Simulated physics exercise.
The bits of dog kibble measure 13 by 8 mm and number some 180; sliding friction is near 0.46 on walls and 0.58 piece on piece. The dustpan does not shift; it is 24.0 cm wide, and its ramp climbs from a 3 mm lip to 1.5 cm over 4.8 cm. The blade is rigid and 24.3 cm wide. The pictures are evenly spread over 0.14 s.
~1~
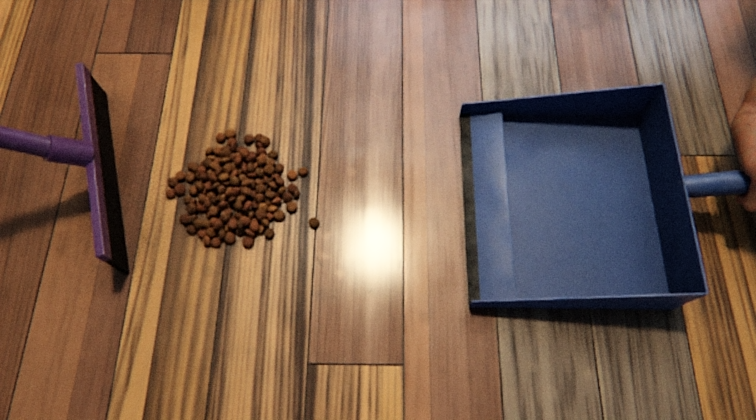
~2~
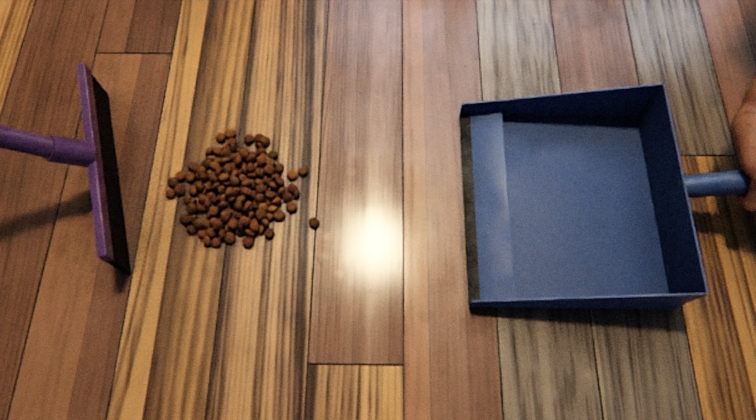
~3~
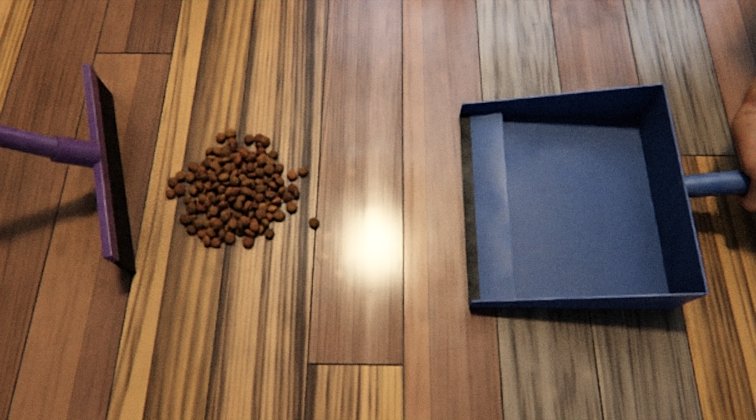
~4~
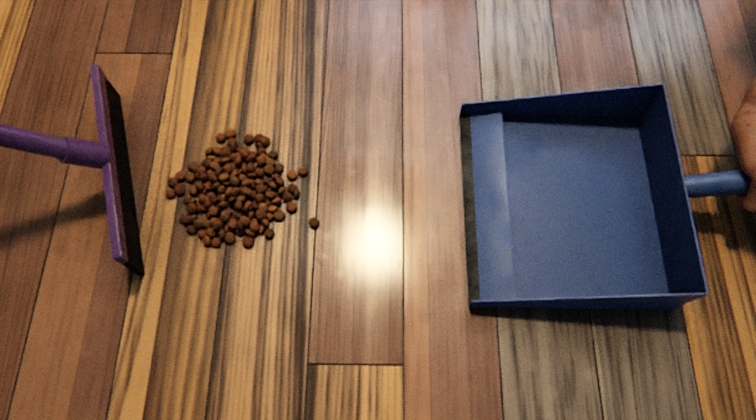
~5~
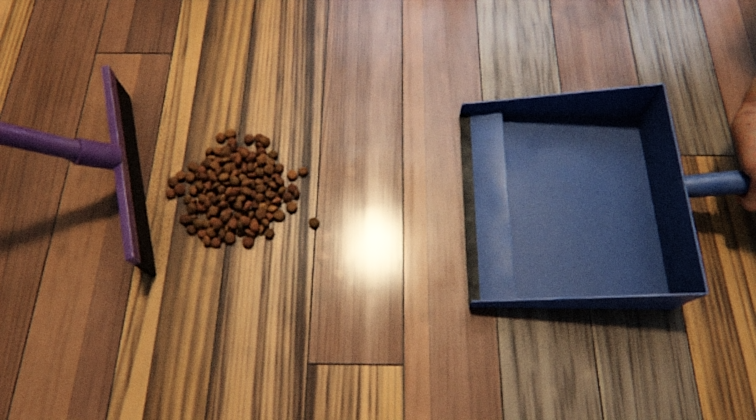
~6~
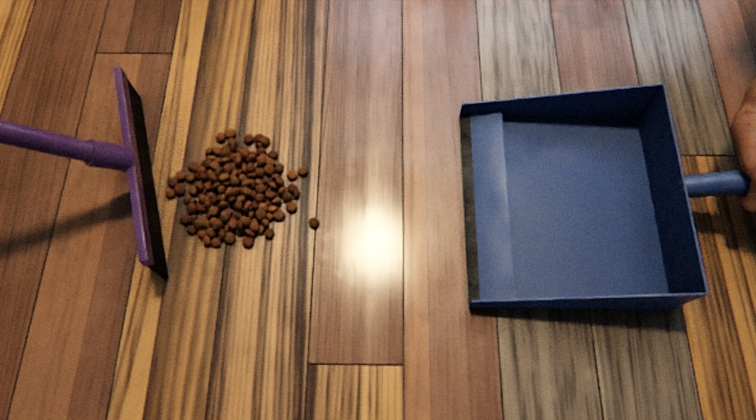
On a wooden plank floor, a small pile of brown kibble lies between a purple-handled blade on the left and a blue dustpan on the right, with part of a hand at its handle. The blade barely moves at first, then slides slowly rightward toward the pile, which stays undisturbed.
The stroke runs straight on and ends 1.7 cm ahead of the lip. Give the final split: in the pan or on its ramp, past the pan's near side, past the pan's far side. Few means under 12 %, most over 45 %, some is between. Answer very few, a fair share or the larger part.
In the pan or on its ramp: Very few; past the pan's near side: Very few; past the pan's far side: Very few.
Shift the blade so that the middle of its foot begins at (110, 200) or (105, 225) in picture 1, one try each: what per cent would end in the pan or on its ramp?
Some 5 and 0 per cent.
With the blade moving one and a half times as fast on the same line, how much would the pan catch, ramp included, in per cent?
In that case some 10 per cent.
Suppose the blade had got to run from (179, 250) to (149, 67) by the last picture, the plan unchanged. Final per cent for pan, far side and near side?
Pan 20, far 20, near 0.
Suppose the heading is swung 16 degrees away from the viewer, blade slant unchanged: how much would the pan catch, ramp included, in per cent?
In that case some 20 per cent.
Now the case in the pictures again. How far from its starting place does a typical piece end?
Some 24 cm.
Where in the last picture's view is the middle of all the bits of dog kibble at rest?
At about (441, 191).
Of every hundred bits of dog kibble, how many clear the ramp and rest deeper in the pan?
Roughly 0 per cent.
Then, 0.31 s after the last picture, middle of the blade 21 cm from the lip; 0 % over the lip, far side 0 %, near side 0 %.
Then, 0.52 s after the last picture, middle of the blade 11 cm from the lip; 0 % over the lip, far side 5 %, near side 0 %.
Then, 0.84 s after the last picture, middle of the blade 5 cm from the lip; 5 % over the lip, far side 5 %, near side 0 %.
In the end, pan 10 %, near side 0 %, far side 5 %, in front of the lip or behind the blade 85 %.
